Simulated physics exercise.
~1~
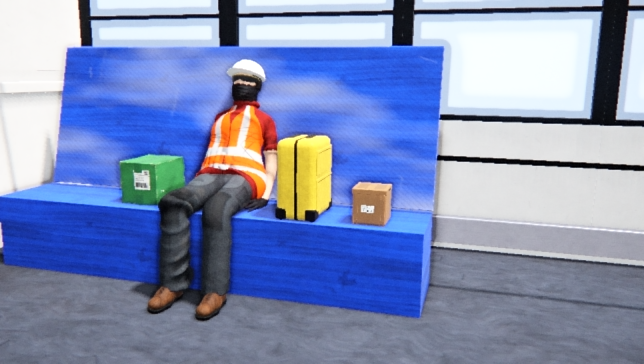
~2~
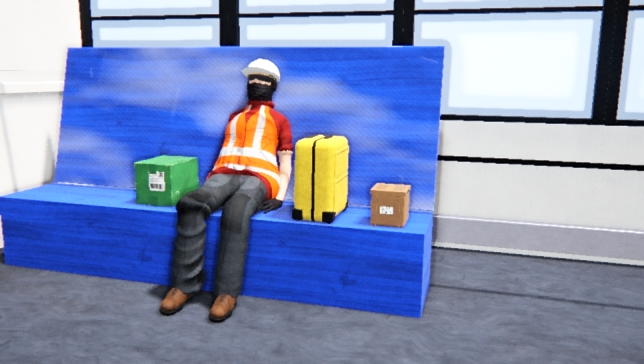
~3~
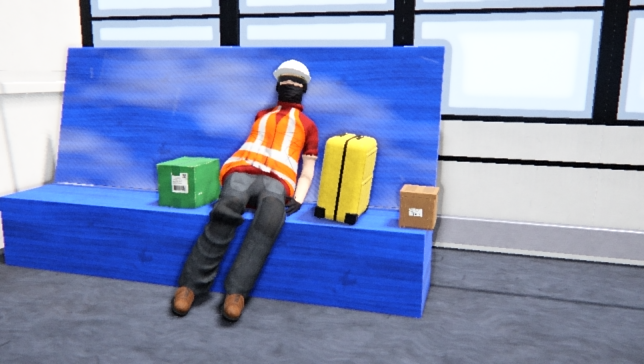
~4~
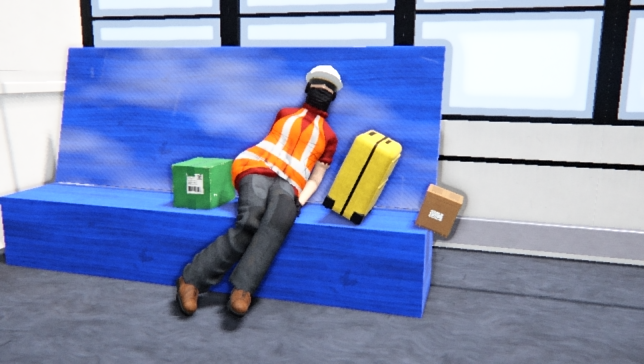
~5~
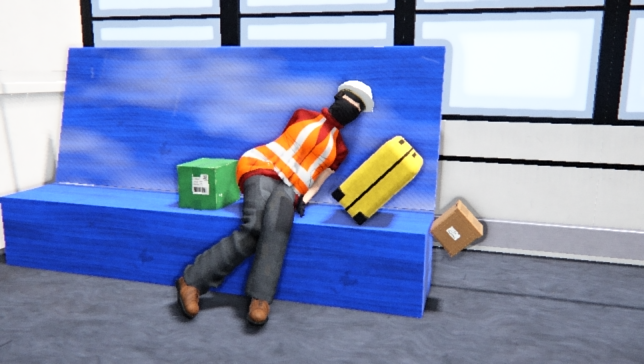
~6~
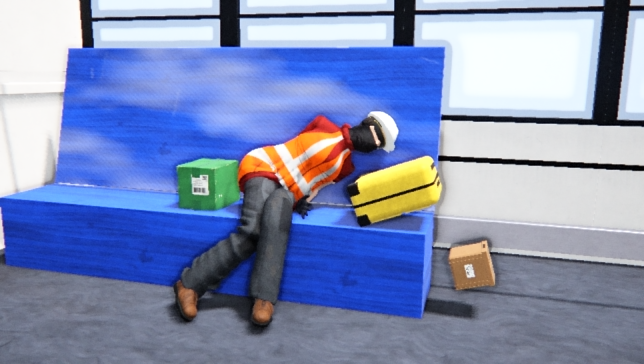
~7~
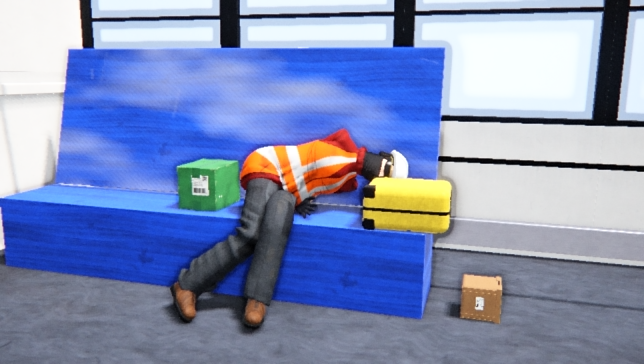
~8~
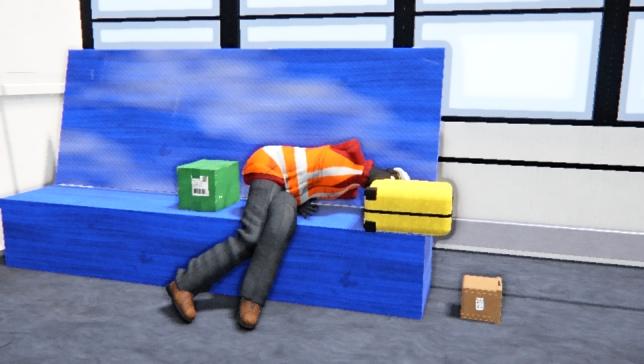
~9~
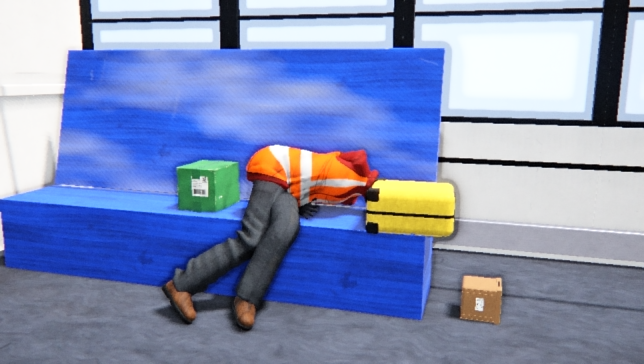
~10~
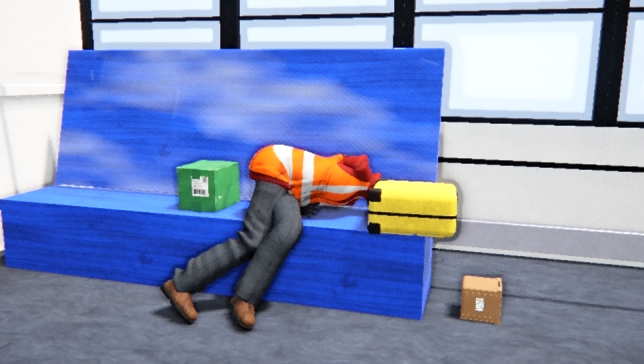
The clip opens on a sleeper in a white hard hat and orange vest slumped on a blue bench, with a green box on the left and a yellow suitcase and small brown box on the right. Everything on the seat slides right, and the suitcase begins to lean. The brown box tips over the bench's right end and drops to the floor, while the green box stops sliding. The suitcase falls onto its side as the sleeper topples limply toward it. At the end, the sleeper lies folded over on the seat, head down by the suitcase, with the brown box on the floor.
